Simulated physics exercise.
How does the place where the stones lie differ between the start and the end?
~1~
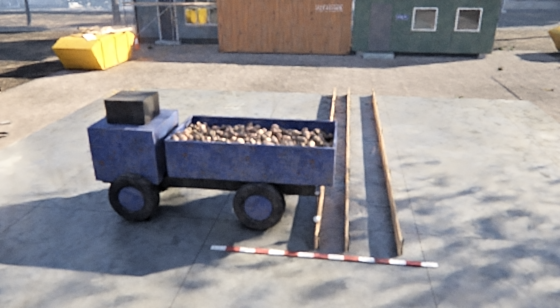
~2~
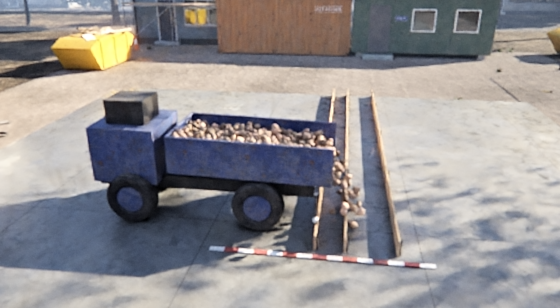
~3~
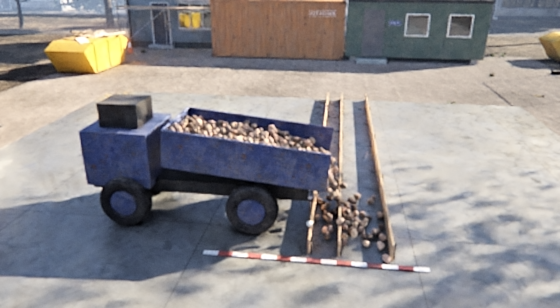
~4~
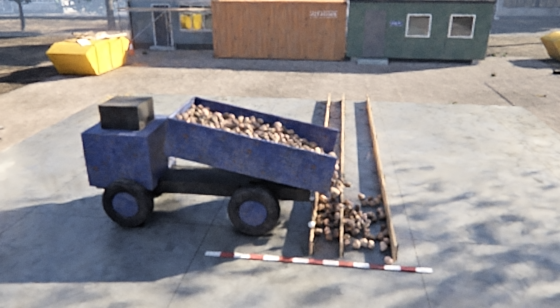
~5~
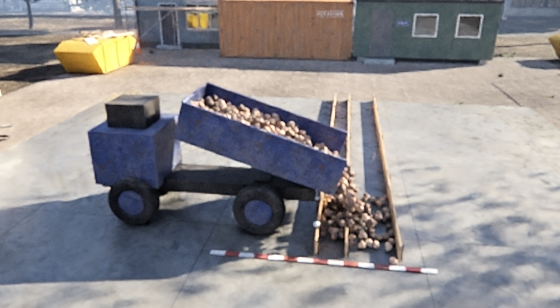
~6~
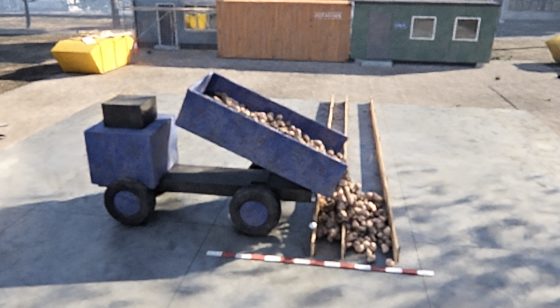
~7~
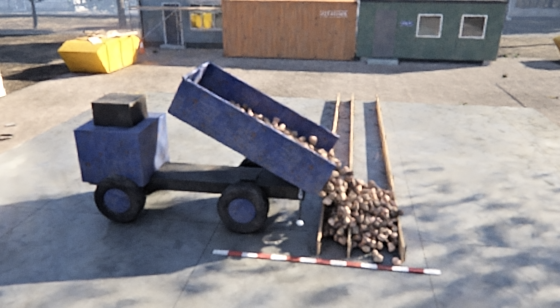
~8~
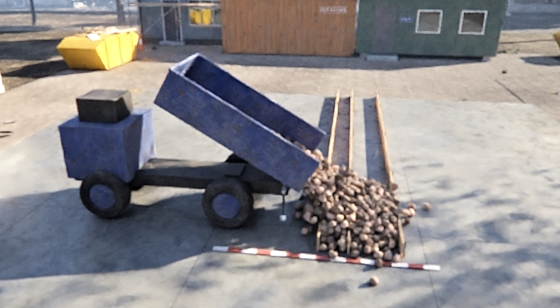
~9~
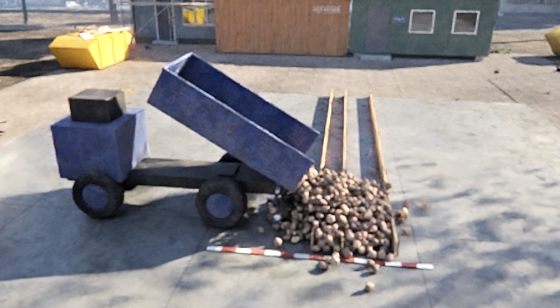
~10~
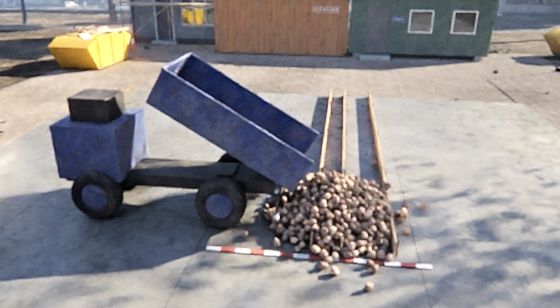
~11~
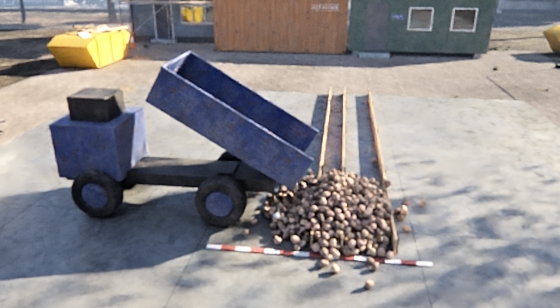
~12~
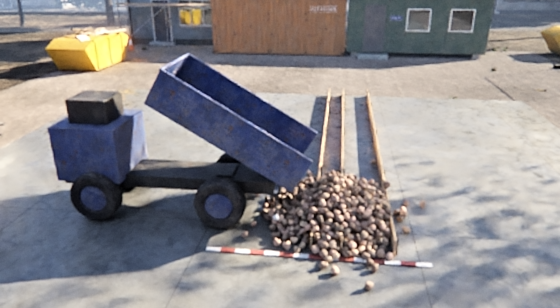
At the start the stones fill the blue body of the truck, and at the end they lie in a broad heap on the ground to its right, lower in the view, over the front ends of the boards.
